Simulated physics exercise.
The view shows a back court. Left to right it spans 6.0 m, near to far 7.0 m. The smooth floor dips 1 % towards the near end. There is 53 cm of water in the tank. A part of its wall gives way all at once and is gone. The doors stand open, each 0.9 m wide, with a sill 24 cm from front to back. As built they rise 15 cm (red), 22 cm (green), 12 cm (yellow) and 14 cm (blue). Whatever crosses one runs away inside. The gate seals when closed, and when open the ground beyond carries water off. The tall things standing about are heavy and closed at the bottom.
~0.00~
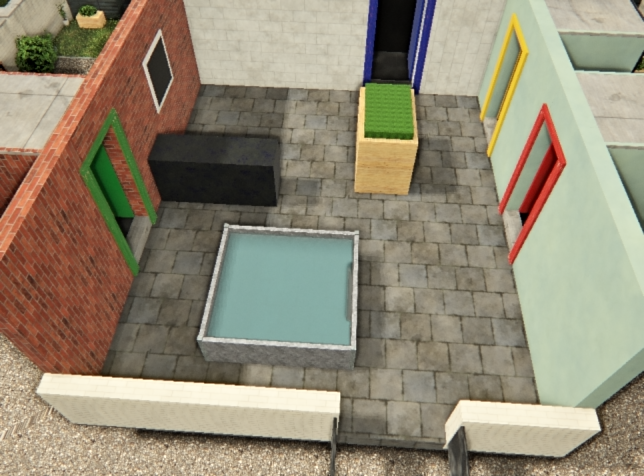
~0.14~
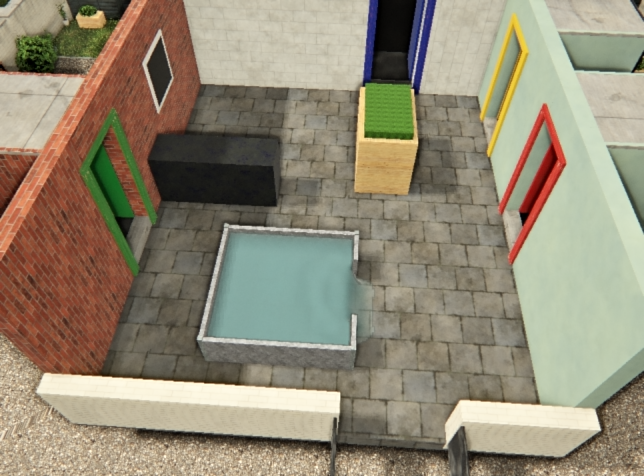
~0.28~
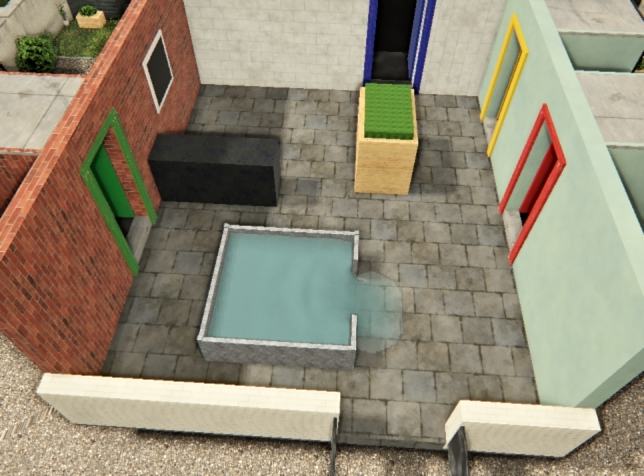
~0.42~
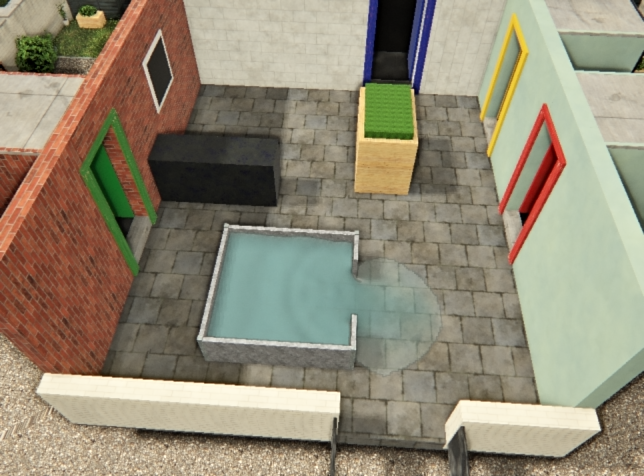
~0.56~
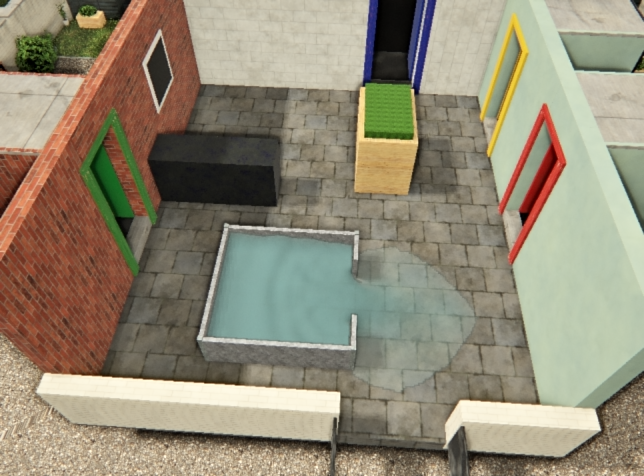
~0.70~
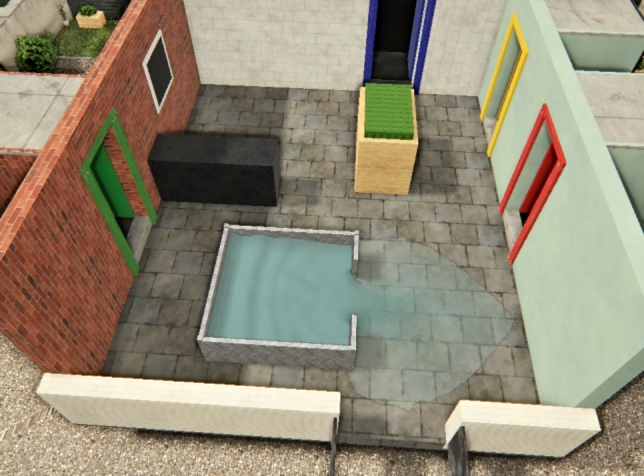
The clip opens on a paved courtyard where a square tank of still, blue-green water sits near a black block and a grass-topped box. Part of the tank's right wall vanishes, and water pours through the gap, fanning out in a widening, thin sheet across the paving on the right.
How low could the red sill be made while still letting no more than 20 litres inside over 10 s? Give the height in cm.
About 10 cm.
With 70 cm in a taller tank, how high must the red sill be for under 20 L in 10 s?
About 14.5 cm.
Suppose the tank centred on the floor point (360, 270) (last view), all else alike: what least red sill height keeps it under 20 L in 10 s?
About 20 cm.
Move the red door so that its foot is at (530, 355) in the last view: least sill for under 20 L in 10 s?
Roughly 19 cm.
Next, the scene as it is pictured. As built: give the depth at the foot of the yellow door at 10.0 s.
Roughly 7.0 cm deep.
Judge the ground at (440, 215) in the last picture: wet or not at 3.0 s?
It is under water.
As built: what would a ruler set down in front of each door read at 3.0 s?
In cm: Red 13, green 0, yellow 3, blue 0.
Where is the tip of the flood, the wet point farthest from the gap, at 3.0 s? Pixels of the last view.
Near (479, 111).
After 1.4 s water covers 20 % of the floor, deepest (28 cm) near (364, 309); 6 cm at the red door, 0 litres in over its 15 cm sill.
After 3.0 s water covers 30 % of the floor, deepest (24 cm) near (542, 430); 13 cm at the red door, 1 litre in over its 15 cm sill.
After 10.0 s water covers 90 % of the floor, deepest (10 cm) near (486, 426); 5 cm at the red door, 2 litres in over its 15 cm sill.
At the red door as built, the water arrived by 1.4 s and peaked near 16 cm at 2.2 s.
With a sill of 8 cm, 39 litres would have come in within the 10 s; with 11 cm, 14 litres. So under 20 litres takes about 10 cm.
